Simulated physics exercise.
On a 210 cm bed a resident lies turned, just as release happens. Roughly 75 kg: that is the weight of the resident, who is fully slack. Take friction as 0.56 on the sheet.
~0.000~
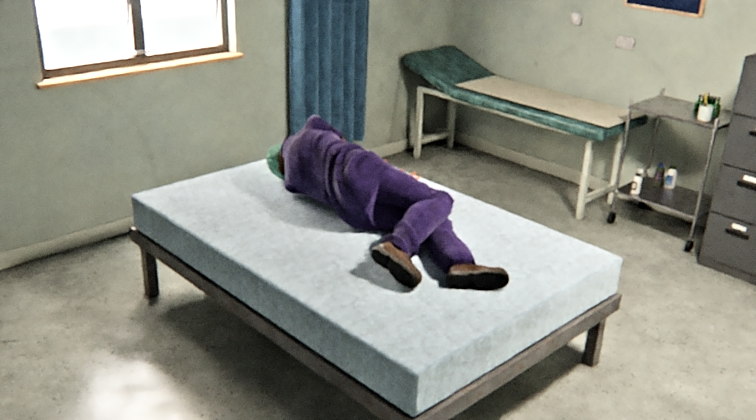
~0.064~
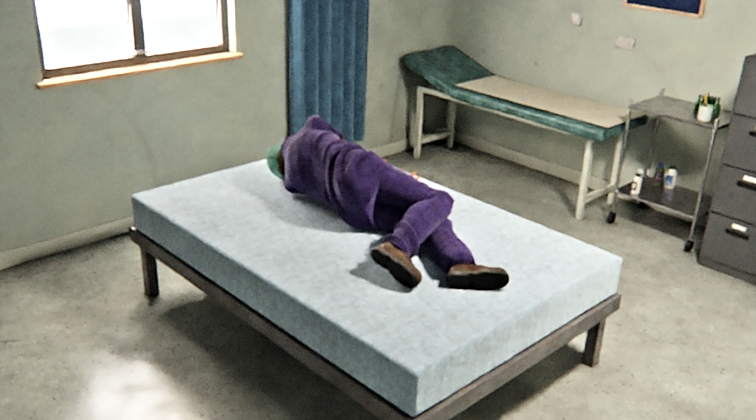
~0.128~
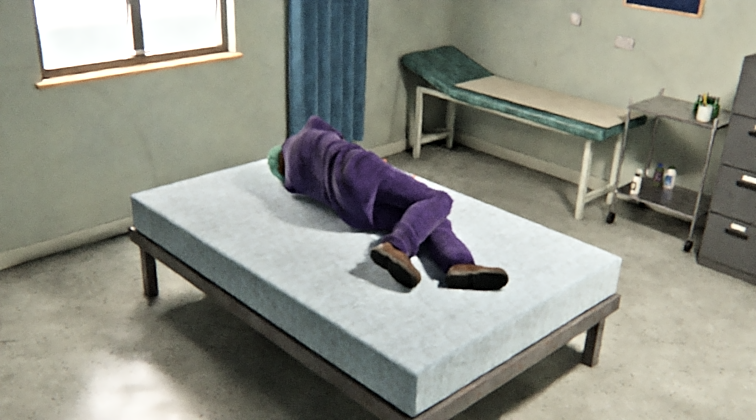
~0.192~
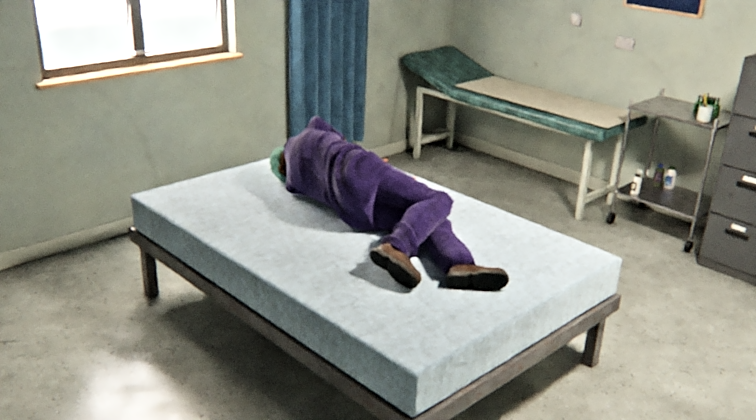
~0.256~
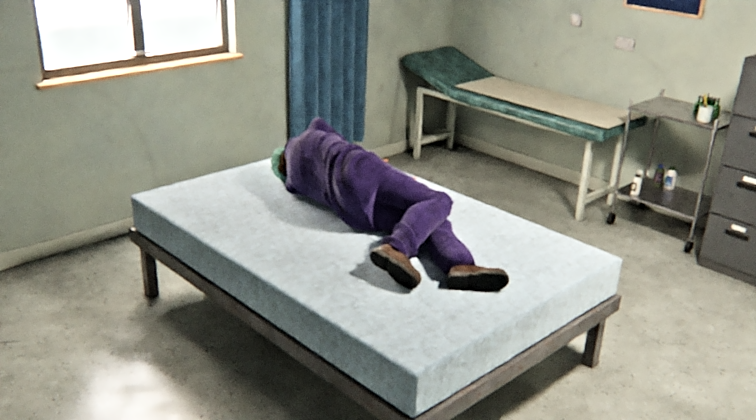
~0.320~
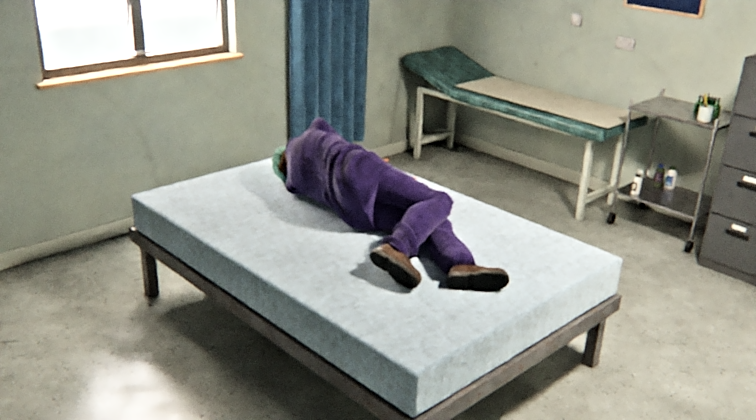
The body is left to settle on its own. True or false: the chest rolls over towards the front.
True.
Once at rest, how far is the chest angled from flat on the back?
The chest finishes turned some 130° from lying flat on its back.
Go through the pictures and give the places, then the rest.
In the first frame, chest (308, 158); shoulders at 110°.
In the second frame, chest (308, 158); shoulders at 110°.
In the third frame, chest (309, 158); shoulders at 110°.
In the fourth frame, chest (310, 158); shoulders at 115°.
In the fifth frame, chest (311, 159); shoulders at 115°.
In the sixth frame, chest (312, 159); shoulders at 115°.
After 0.54 s the chest is turned 120° from lying flat on the back, near (313, 160) in the last picture's view.
After 0.94 s the chest is turned 130° from lying flat on the back, near (313, 161) in the last picture's view.
After 1.54 s the chest is turned 130° from lying flat on the back, near (314, 161) in the last picture's view.
When all is still (3.3 s), chest rolls forwards.
